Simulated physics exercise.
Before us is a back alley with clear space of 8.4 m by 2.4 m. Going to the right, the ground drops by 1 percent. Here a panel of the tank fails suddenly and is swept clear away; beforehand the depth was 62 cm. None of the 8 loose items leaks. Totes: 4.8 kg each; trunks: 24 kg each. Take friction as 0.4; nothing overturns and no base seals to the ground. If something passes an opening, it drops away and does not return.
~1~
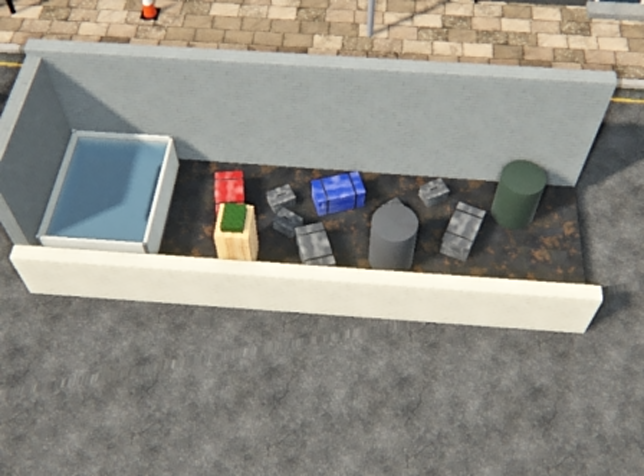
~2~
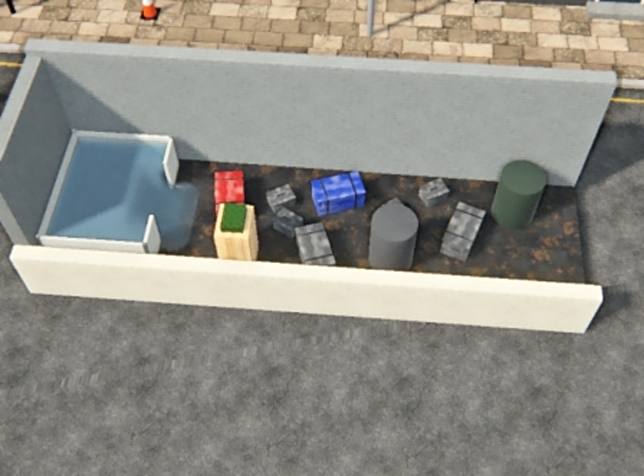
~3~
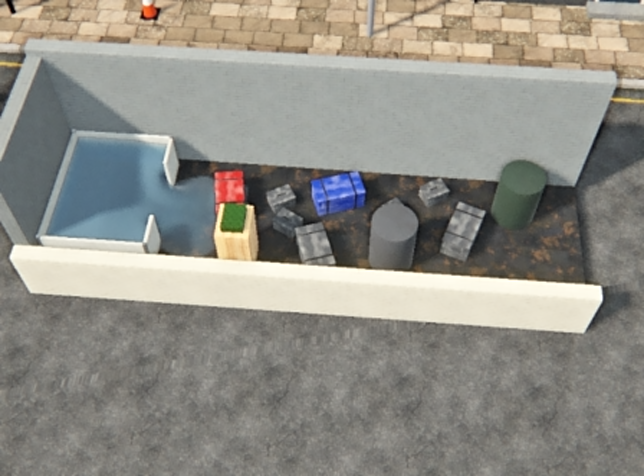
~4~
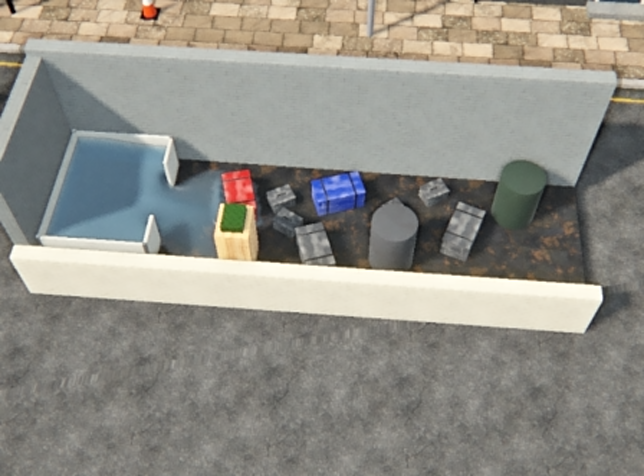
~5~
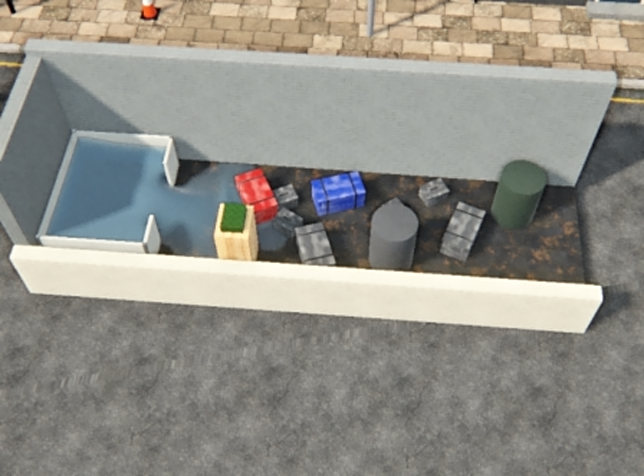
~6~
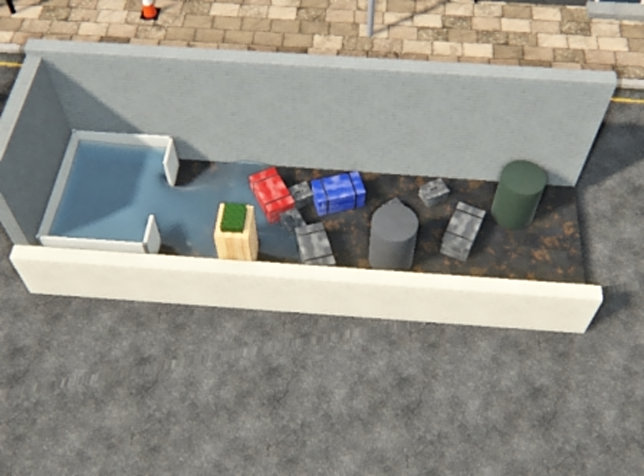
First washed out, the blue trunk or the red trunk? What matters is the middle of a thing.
The red one goes first.
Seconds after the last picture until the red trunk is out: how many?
Around 4.5 seconds.
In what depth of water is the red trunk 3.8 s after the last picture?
About 11 cm.
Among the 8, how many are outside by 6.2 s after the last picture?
Tally so far: 4.
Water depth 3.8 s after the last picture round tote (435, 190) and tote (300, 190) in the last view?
Some 18 cm at the first, some 14 cm at the second.
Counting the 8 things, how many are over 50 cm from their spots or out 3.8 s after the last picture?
Result: 7.
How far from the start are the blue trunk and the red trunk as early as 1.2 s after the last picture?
Shifts by then: Around 140 and 200 cm.
Then, 1.2 s after the last picture the blue trunk is near (426, 178), 1.5 m from its start, afloat; the red trunk is near (363, 176), 2.2 m from its start, afloat; 0 of 8 are out; 5 afloat.
Then, 3.8 s after the last picture the blue trunk is near (463, 184), 2.1 m from its start, afloat; the red trunk is near (529, 262), 4.9 m from its start, afloat; 2 of 8 are out; 6 afloat.
Then, 6.2 s after the last picture the blue trunk is near (511, 264), 3.1 m from its start, afloat; the red trunk has gone out (4.5 s after the last picture); 4 of 8 are out; 4 afloat.
Then, 9.2 s after the last picture the blue trunk has gone out (7.8 s after the last picture); the red trunk has gone out (4.5 s after the last picture); 6 of 8 are out; 1 afloat.
